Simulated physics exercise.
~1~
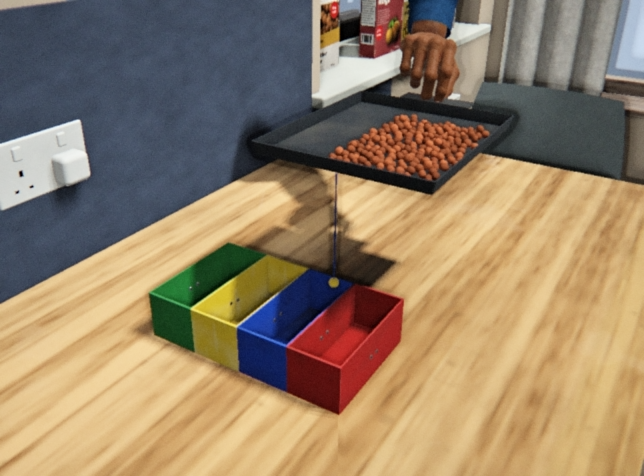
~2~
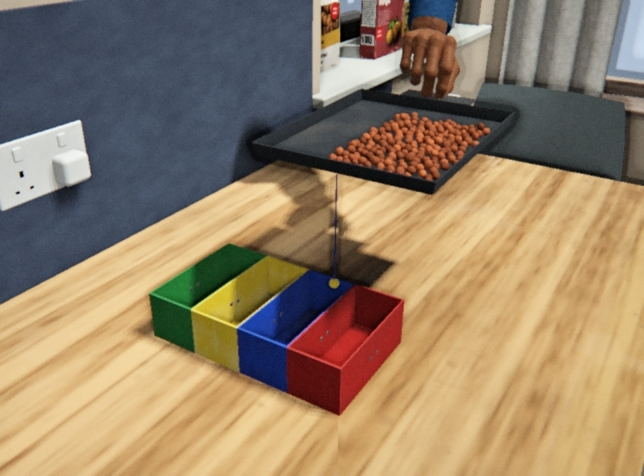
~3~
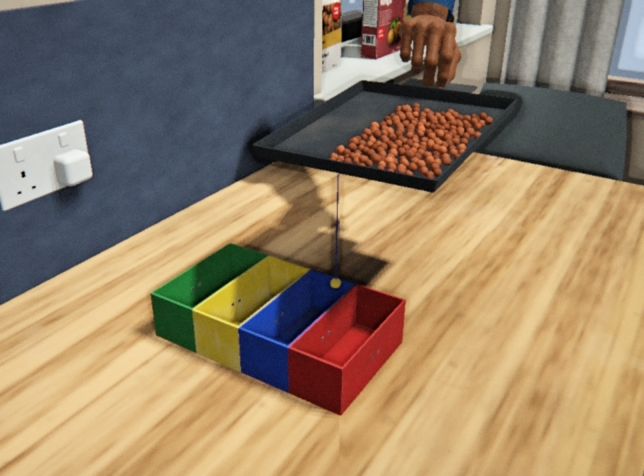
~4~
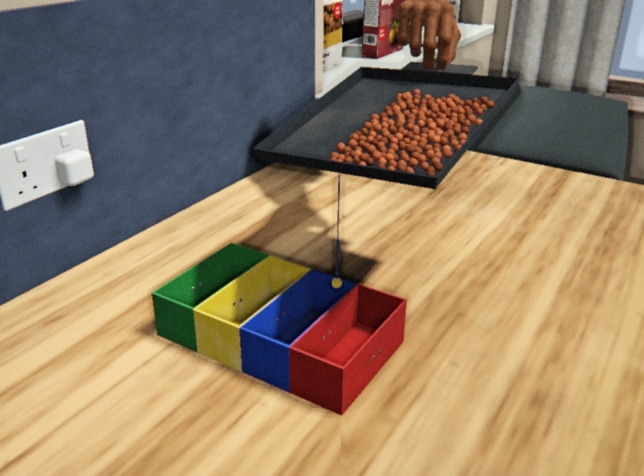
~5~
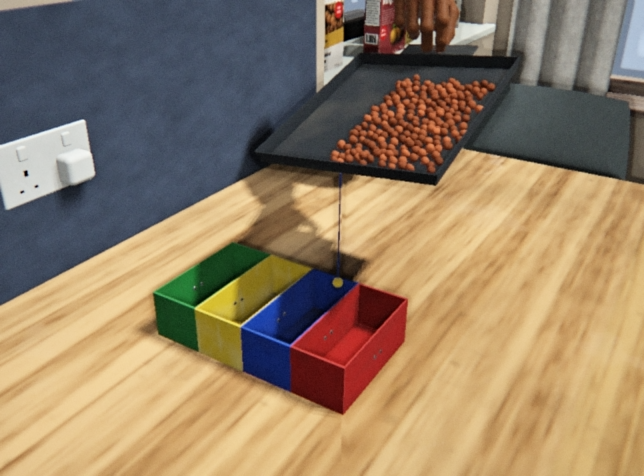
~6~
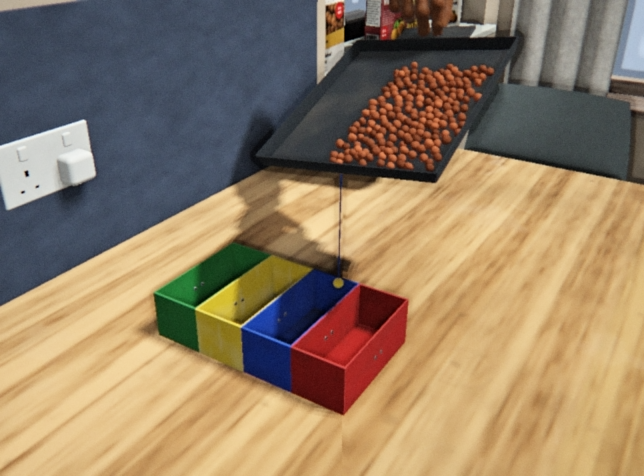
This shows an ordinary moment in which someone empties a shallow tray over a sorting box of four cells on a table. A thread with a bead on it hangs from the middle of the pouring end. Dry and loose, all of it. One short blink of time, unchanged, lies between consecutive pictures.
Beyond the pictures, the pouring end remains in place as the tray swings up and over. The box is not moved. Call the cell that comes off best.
The yellow cell comes off best.
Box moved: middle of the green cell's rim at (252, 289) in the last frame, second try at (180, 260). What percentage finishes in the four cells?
You'd see around 90 per cent and then around 90 per cent.
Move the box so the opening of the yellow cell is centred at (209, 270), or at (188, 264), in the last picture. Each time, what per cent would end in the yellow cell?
Close to 0 in a hundred, then close to 0 in a hundred.
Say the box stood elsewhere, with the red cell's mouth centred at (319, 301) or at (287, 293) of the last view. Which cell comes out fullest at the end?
Try 1: That blue cell. Try 2: The red cell.
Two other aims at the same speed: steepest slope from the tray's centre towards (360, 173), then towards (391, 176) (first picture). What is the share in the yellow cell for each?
0 % and 0 %.
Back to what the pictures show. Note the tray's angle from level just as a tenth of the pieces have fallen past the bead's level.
Angle: Close to 90°.
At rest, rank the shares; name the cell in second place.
After the leader, it is the cell in blue.
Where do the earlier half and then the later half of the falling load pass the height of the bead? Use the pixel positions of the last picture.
Near (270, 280) and later near (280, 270).
Soon after the last picture, tray tipped steeply; nearly all on the tray; a stray few falling or outside the box.
A little later, tray tipped past a quarter turn; about two thirds on the tray; a small part in the yellow cell; a small part in the green cell; a small part in the blue cell; a stray few in the red cell; a small part falling or outside the box.
Later still, tray tipped past a quarter turn; about half in the yellow cell; about a quarter in the blue cell; a small part in the red cell; a small part in the green cell; a stray few falling or outside the box.
At rest, tray tipped past a quarter turn; about half in the yellow cell; about a quarter in the blue cell; a small part in the red cell; a small part in the green cell; a stray few outside the box.
